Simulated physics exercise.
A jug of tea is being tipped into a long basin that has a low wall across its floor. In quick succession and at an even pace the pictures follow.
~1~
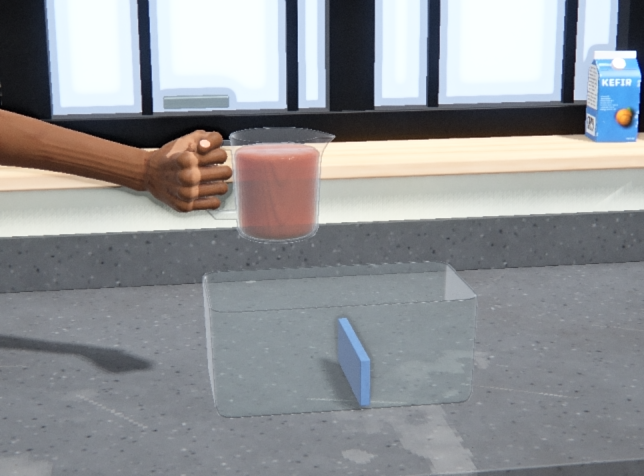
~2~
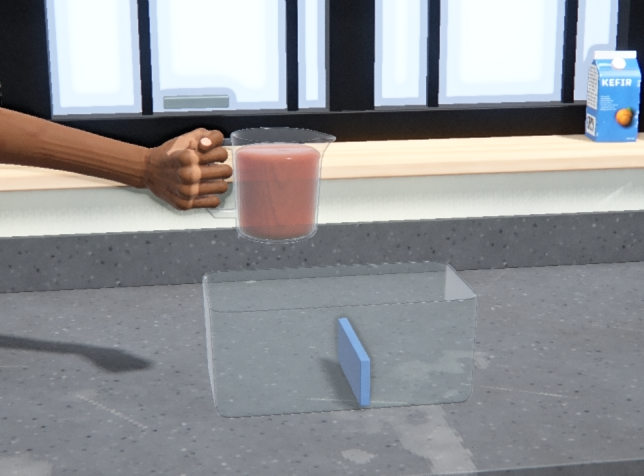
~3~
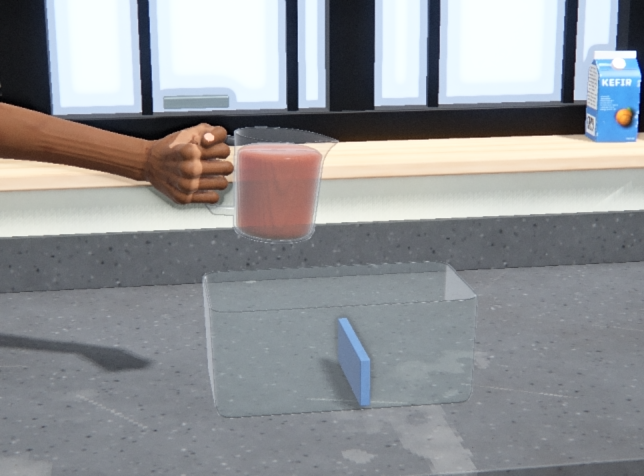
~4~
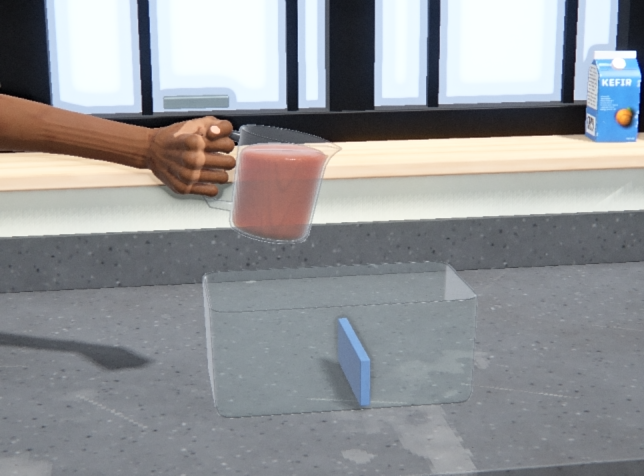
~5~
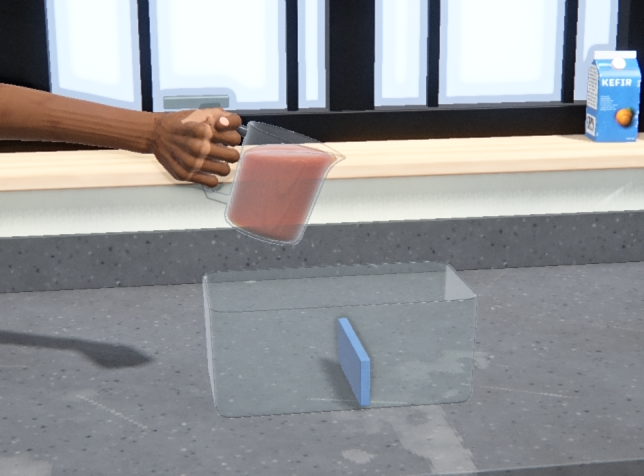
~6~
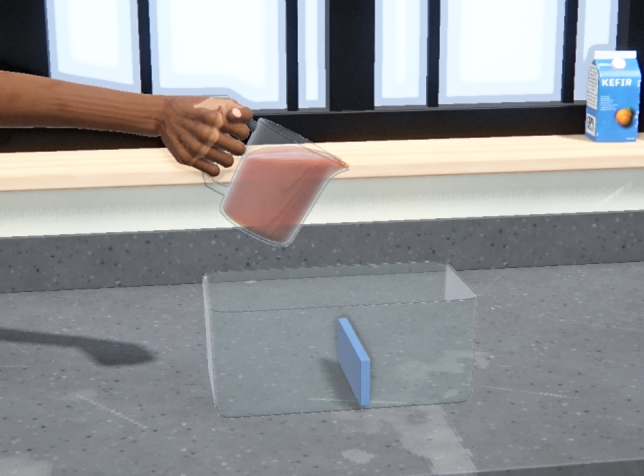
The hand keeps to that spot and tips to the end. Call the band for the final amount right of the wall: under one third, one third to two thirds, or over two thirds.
Band: Over two thirds.
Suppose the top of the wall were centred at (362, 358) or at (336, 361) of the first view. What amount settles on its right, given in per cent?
The first position gives around 85 percent, the second around 90 percent.
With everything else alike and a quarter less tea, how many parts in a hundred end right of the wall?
My estimate is about 95 percent.
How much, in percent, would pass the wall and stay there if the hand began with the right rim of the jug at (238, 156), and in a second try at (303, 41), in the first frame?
Roughly 5 % and 90 %.
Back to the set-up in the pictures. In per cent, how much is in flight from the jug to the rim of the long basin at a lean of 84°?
20 per cent.
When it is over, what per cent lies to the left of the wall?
I'd put it near 5 per cent.
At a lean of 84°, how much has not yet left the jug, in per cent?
I'd put it at some 65 in a hundred.
A moment on, the jug is tipped on its side and 64 per cent is still to pour, 0 is left of the wall and 15 right of it.
Next, the jug is tipped on its side and 20 per cent is still to pour, 1 is left of the wall and 63 right of it.
Then the jug is tipped on its side and 5 per cent is still to pour, 3 is left of the wall and 87 right of it.
Later the jug is tipped on its side and 1 per cent is still to pour, 4 is left of the wall and 94 right of it.
Finally, 5 per cent lies left of the wall, 94 right of it and 1 outside.
